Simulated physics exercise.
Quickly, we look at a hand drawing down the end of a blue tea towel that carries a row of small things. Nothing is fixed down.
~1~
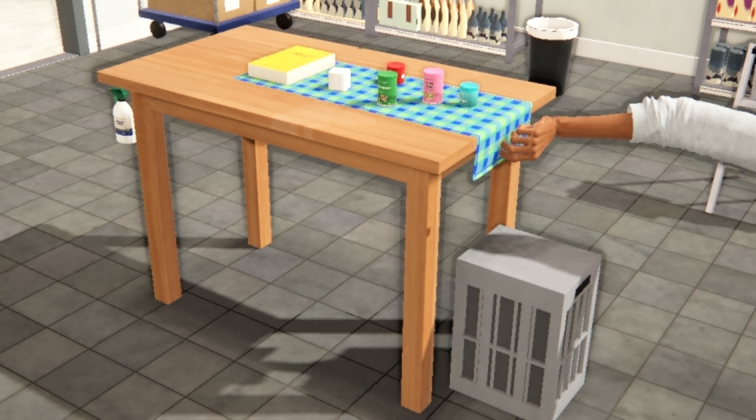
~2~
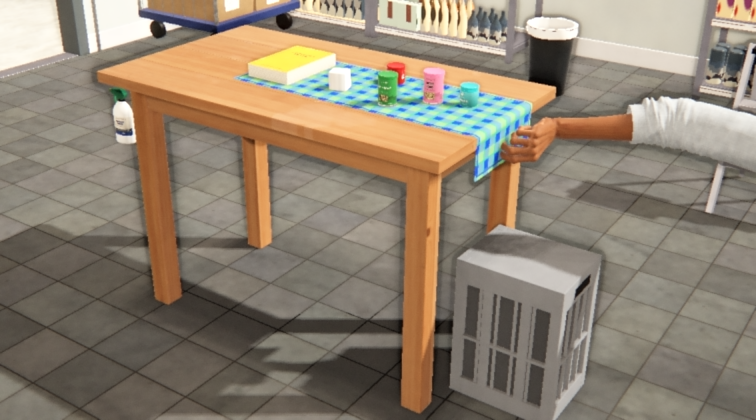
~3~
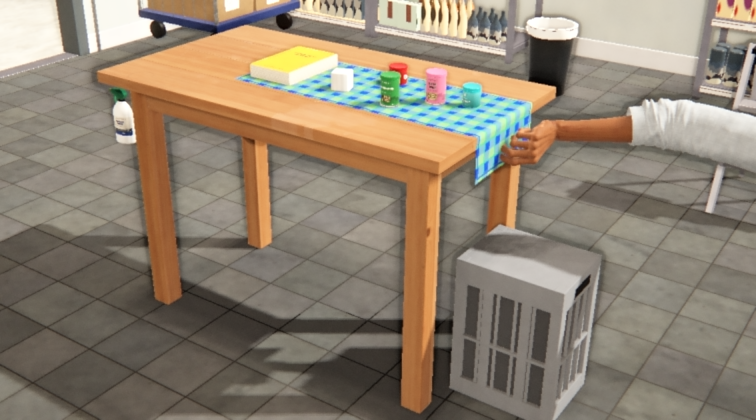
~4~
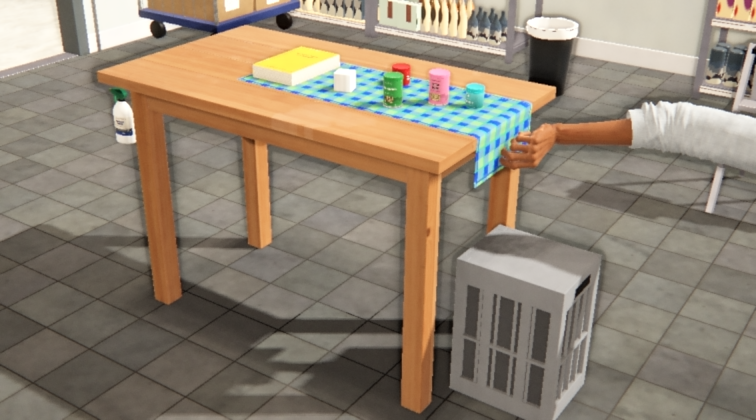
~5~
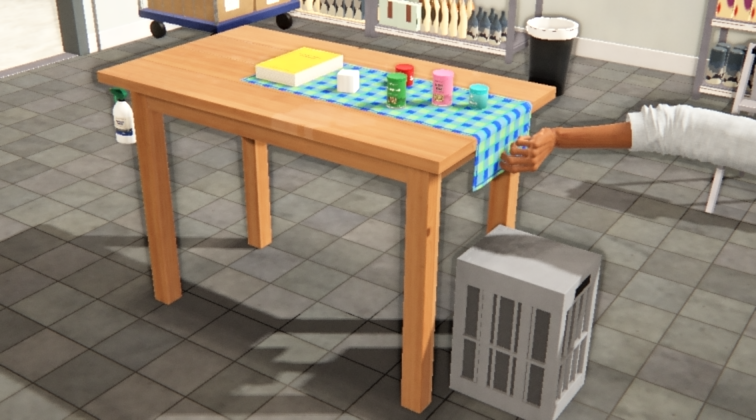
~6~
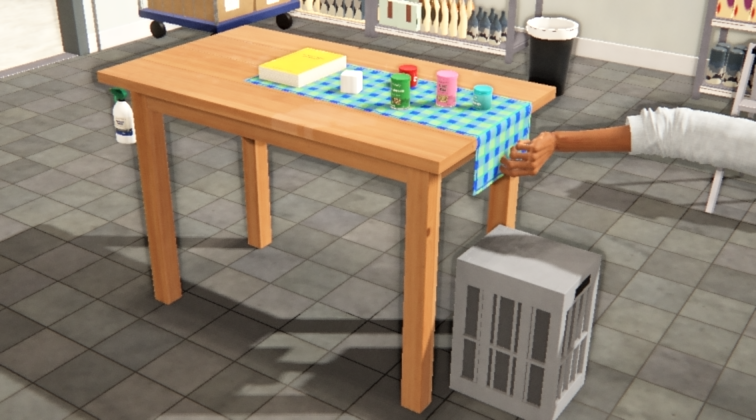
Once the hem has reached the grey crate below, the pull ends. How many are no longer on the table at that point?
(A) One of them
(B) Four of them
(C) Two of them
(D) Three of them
Answer: C.
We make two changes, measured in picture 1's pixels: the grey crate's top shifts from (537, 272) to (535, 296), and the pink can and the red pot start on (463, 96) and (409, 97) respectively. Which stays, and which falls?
The pink can? Lost. The red pot? Lost.
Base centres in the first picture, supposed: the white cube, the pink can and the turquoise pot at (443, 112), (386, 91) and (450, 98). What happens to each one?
Looking at each one, the white cube drops away, the pink can remains in position and the turquoise pot drops away.
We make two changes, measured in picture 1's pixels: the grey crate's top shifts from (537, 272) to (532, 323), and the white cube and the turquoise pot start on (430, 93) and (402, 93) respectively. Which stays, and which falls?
The white cube comes down; the turquoise pot falls.
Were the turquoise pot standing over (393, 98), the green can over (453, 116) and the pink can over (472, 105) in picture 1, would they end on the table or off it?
Turquoise pot: Still up. Green can: Gone off. Pink can: Gone off.
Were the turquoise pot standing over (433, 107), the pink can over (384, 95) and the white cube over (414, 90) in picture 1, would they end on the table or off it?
Well, the turquoise pot is dislodged, the pink can is safe, and the white cube is safe.
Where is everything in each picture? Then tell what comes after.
Hem (473, 181); turquoise pot (469, 85); pink can (434, 71); green can (387, 74); red pot (396, 65); white cube (339, 70); top of the crate (537, 272), in the first frame.
Hem (475, 182); turquoise pot (470, 85), in the second frame.
Hem (475, 184); pink can (436, 71), in the third frame.
Hem (474, 188); green can (393, 75); top of the crate (537, 272), in the fourth frame.
Hem (473, 191); red pot (405, 67), in the fifth frame.
Hem (473, 196); turquoise pot (483, 88); pink can (447, 74); green can (401, 76); red pot (408, 67); white cube (351, 73), in the sixth frame.
A little later, hem near (500, 223); turquoise pot gone.
Next, hem on the crate; turquoise pot and pink can gone.
When it is over, hem on the crate; turquoise pot and pink can gone. Over the edge go two.
